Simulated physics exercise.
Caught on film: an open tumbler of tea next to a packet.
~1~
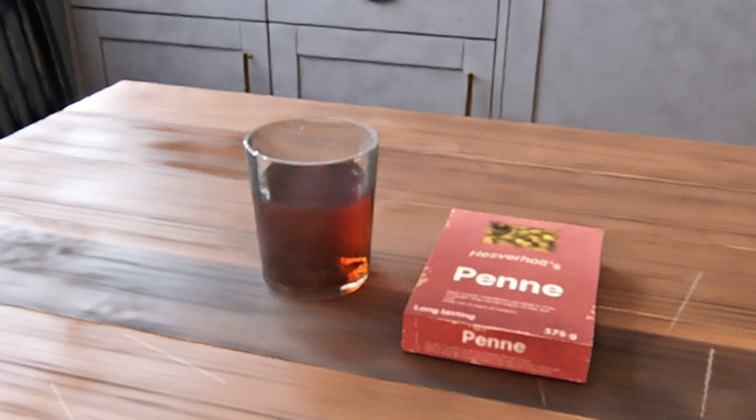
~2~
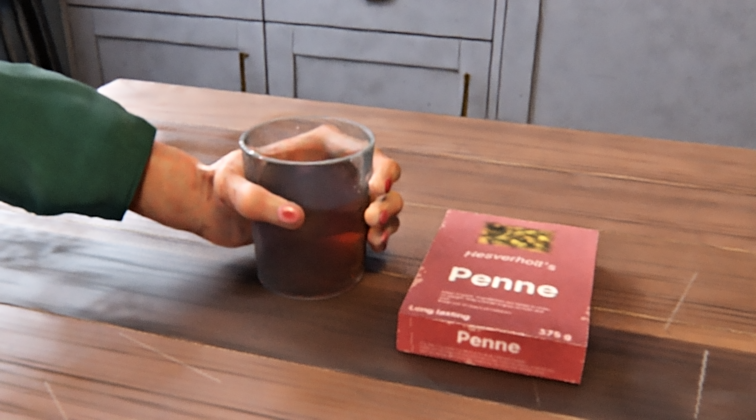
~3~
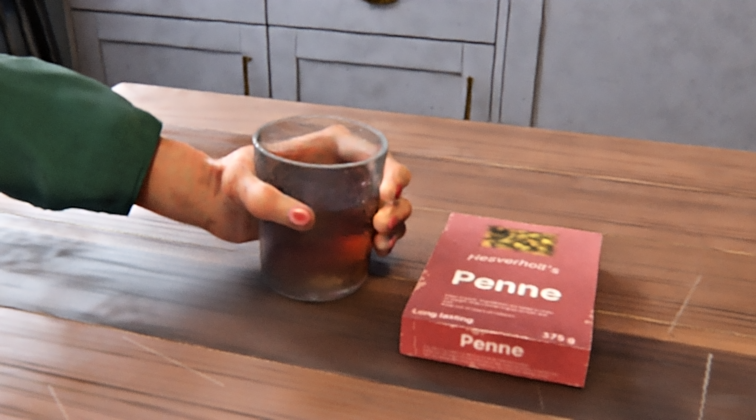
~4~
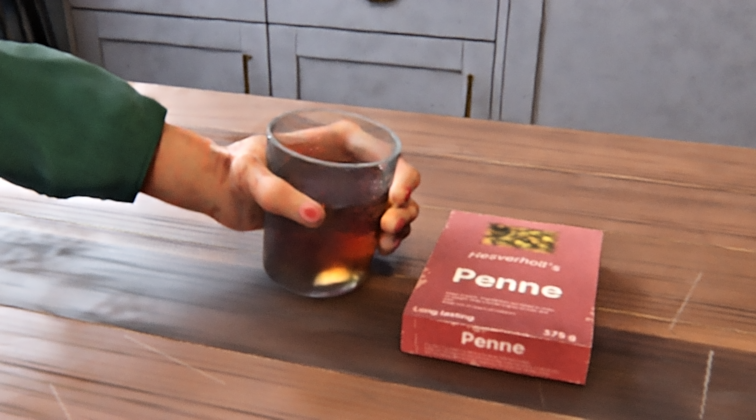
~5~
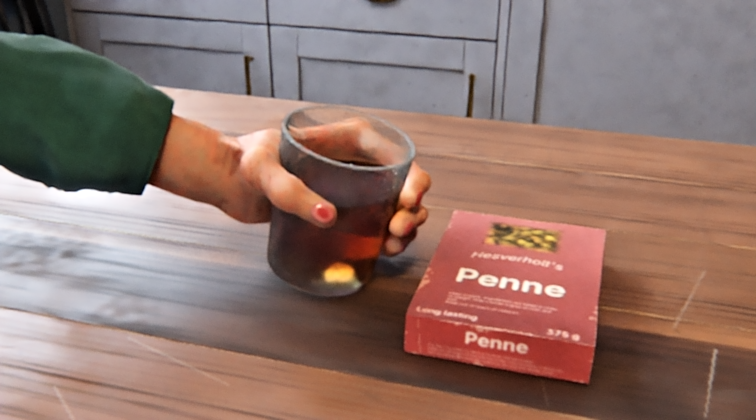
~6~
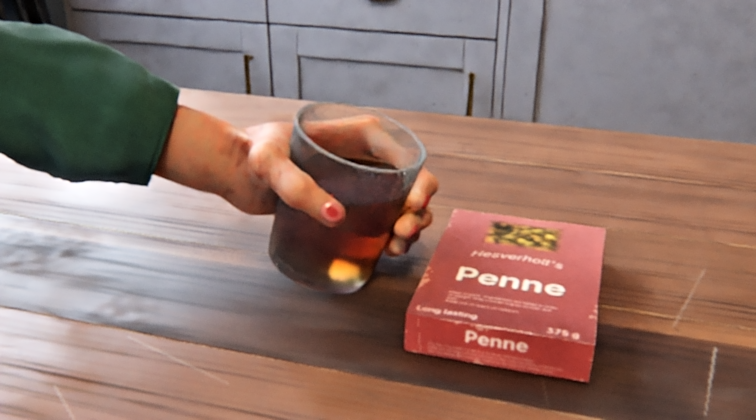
On a wooden table, a glass of dark reddish-brown drink stood beside a red box of penne until a hand in a green sleeve gripped it and gradually tilted it right, towards the box.
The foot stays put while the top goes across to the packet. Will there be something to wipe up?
At that lean the tumbler slops over.
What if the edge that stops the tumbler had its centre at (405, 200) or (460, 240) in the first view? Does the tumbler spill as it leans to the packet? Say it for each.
As listed: Stays dry, spills.
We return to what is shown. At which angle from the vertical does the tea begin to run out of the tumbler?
About 40°.
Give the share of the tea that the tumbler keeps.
Some 70 per cent.
A moment on, the tumbler leans by about 35°; all is still inside.
Further on, the tumbler leans by about 50°; a puddle lies under it; nearly all of the tea is inside.
When it is over, the tumbler leans by about 55°, against the packet; a puddle lies under it; about three quarters of the tea is inside.
